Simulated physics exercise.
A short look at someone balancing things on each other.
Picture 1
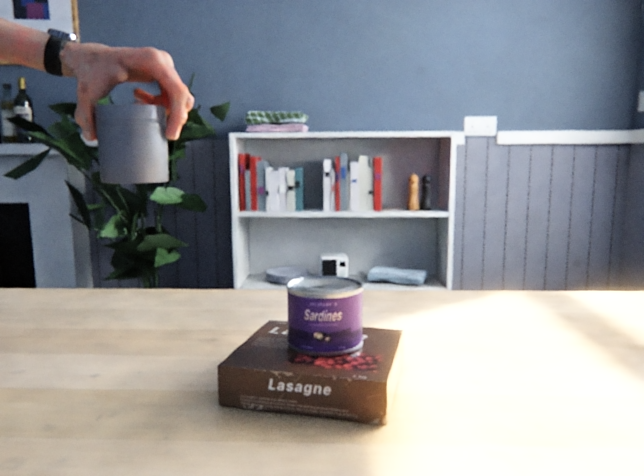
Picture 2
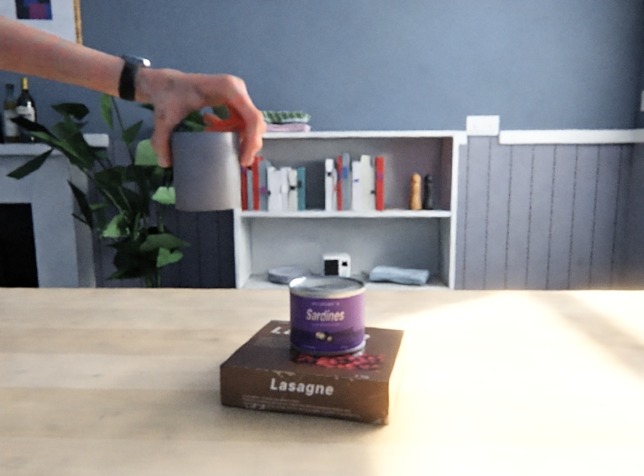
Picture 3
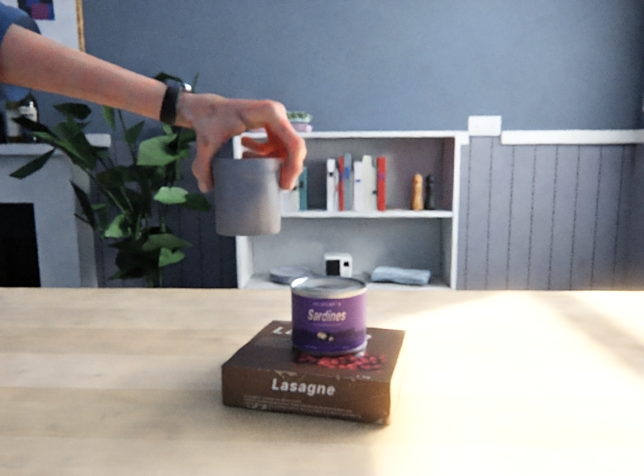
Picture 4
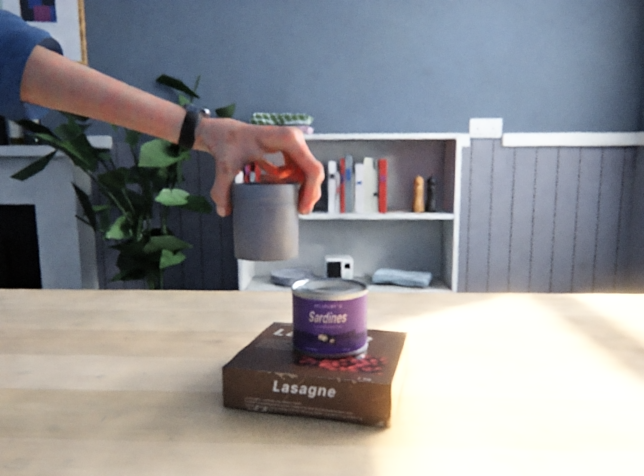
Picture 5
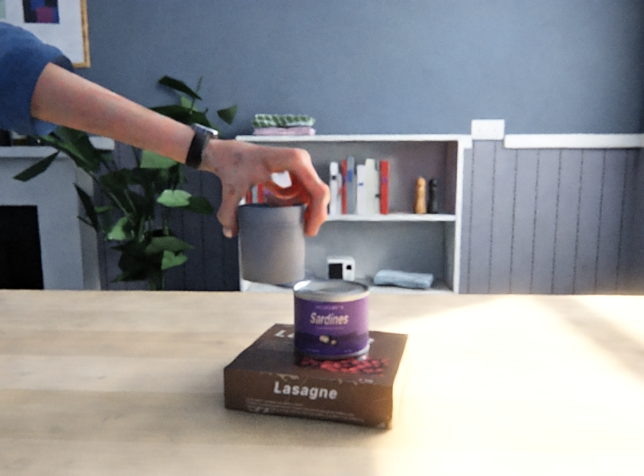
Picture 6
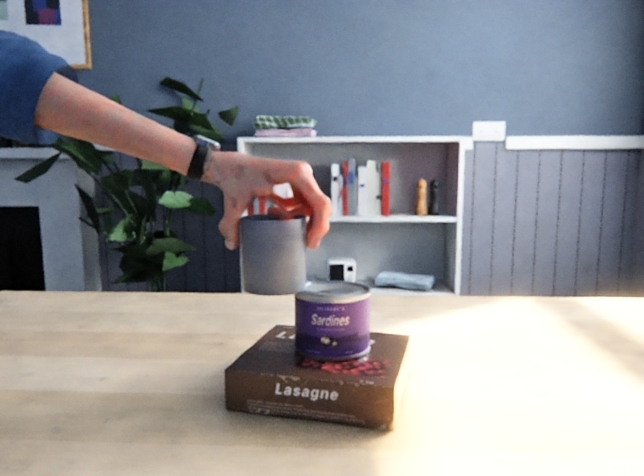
In a room with a blue-grey wall and a white bookshelf, a pale wooden table is seen from the front, slightly above its surface. A purple tin labelled Sardines sits on a brown Lasagne packet near the middle, with a leafy plant behind to the left. A hand wearing a dark watch carries a grey cup rightward and down to the tin's upper left, slowing and keeping its grip, while the view shifts very slightly.
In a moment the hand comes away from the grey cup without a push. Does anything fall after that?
In the end the pile comes apart.
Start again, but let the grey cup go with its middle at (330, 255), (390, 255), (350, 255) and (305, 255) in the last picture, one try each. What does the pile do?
First try: It keeps its balance; second try: It loses its balance; third try: It stays up; fourth try: It stays up.
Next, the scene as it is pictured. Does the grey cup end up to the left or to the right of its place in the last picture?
To the left.
Then, 0.30 s later than the last frame, grey cup now fallen.
Then, 0.50 s later than the last frame, things are still on the move.
When it is over, fallen, grey cup; the other 2 as before. End places, in pixels of the last picture, grey cup near (120, 349). The pile gives way.
